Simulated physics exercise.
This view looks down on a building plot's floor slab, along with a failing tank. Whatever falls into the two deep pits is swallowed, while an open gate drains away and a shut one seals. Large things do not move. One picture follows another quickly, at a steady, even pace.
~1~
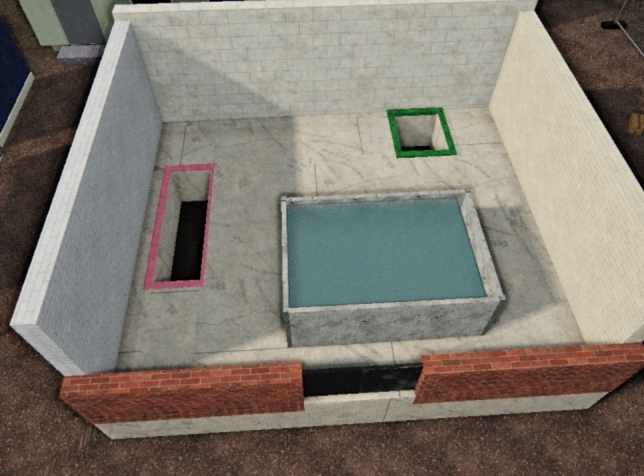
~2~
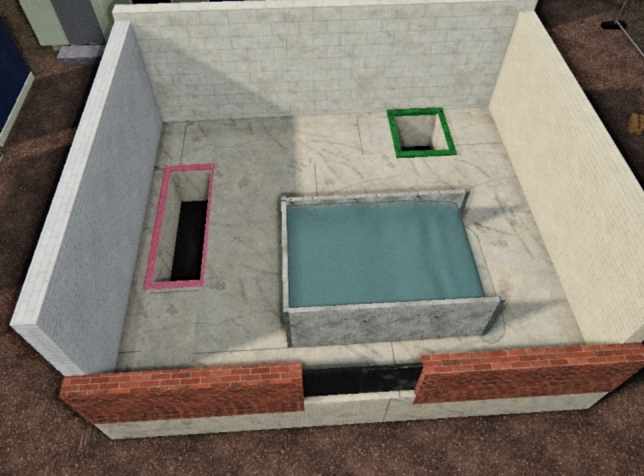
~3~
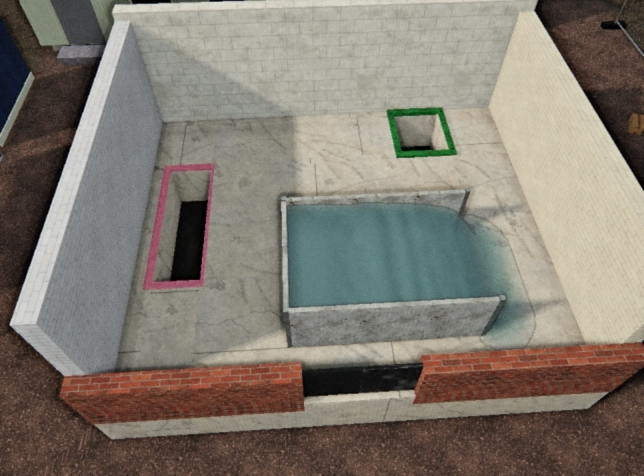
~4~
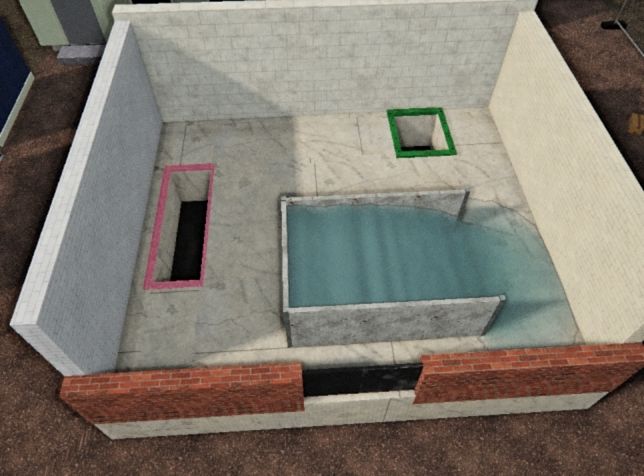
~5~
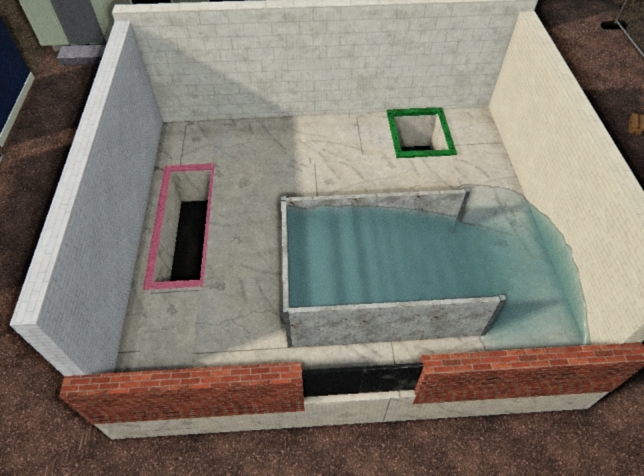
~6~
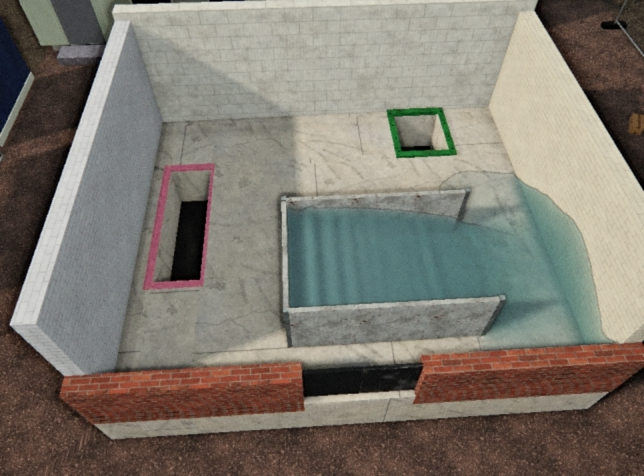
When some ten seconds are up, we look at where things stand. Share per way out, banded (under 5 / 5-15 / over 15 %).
In order: The gate soaks up scarcely any - beneath five per cent. The green pit soaks up a great deal - past fifteen per cent. The pink pit soaks up a great deal - past fifteen per cent.
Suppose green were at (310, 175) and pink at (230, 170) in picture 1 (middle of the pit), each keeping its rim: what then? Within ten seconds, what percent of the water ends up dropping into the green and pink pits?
Split: Green 8 %, pink 40 %.
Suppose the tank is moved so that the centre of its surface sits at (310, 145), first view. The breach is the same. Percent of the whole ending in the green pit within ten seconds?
I'd put the green pit near 40 per cent of the whole.
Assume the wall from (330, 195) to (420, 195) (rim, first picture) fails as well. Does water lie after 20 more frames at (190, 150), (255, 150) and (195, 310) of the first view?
First spot submerged, second spot submerged, third spot spared.
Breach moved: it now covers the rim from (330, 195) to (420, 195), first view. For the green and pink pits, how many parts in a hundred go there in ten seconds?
Per cent: Green 30, pink 35.
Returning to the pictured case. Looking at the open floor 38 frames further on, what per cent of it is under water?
Some 75 in a hundred.
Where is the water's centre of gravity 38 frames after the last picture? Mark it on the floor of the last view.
The balance point is around (376, 250).
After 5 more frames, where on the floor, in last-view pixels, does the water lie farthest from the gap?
Somewhere near (483, 109).
A moment on, water covers 25 % of the floor; the gate 0 %, the green pit 0 %, the pink pit 0 %.
Next, water covers 35 % of the floor; the gate 0 %, the green pit 2 %, the pink pit 0 %.
Then, water covers 60 % of the floor; the gate 0 %, the green pit 14 %, the pink pit 0 %.
Later, water covers 75 % of the floor; the gate 0 %, the green pit 28 %, the pink pit 9 %.
In the end, water covers 90 % of the floor; the gate 0 %, the green pit 35 %, the pink pit 19 %.
